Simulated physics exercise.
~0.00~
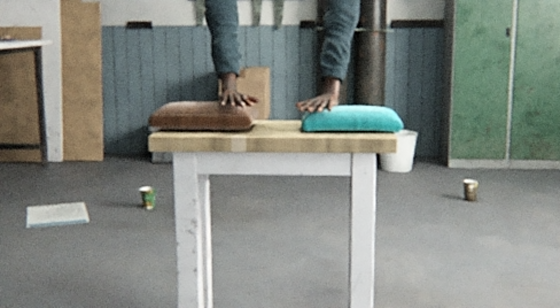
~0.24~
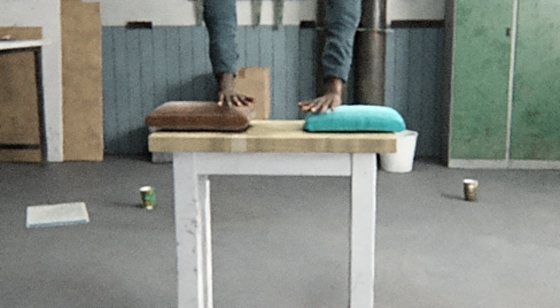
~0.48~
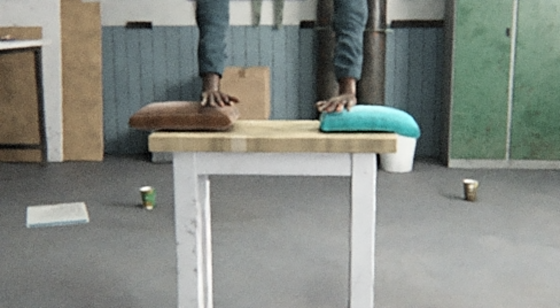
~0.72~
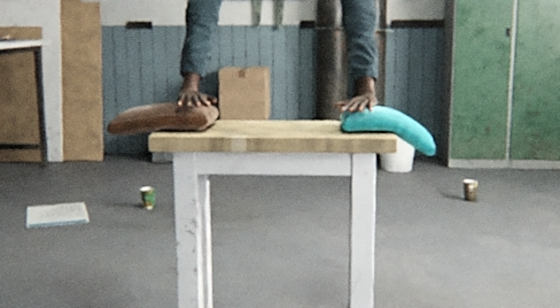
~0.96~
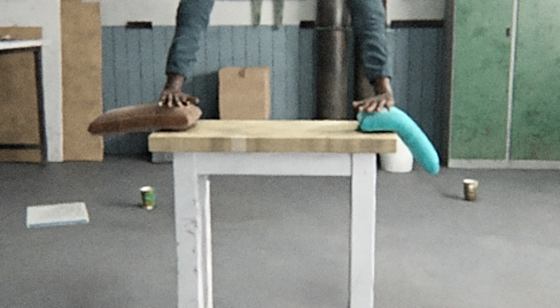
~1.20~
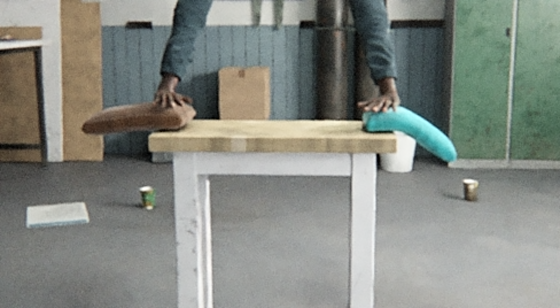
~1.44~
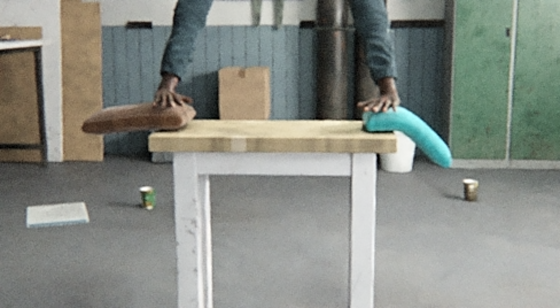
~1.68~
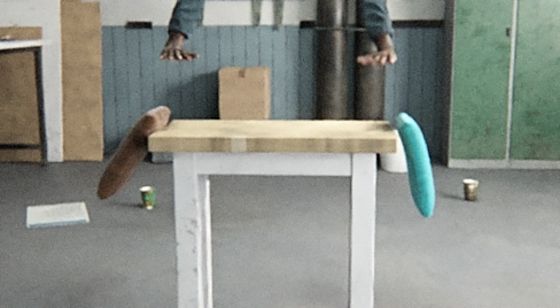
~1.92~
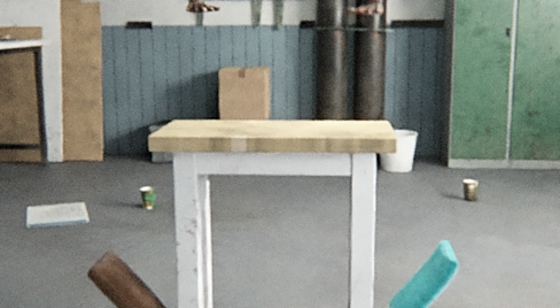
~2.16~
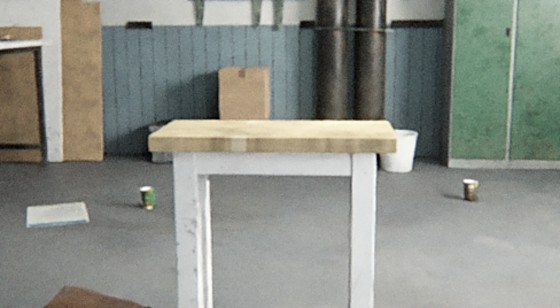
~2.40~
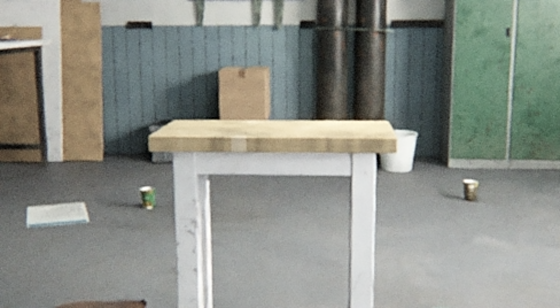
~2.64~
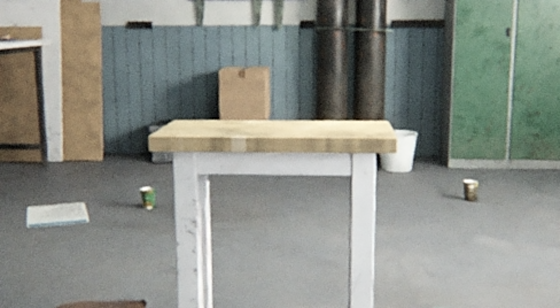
Two hands slide brown and turquoise sacks apart, then let go, and both sacks fall off.
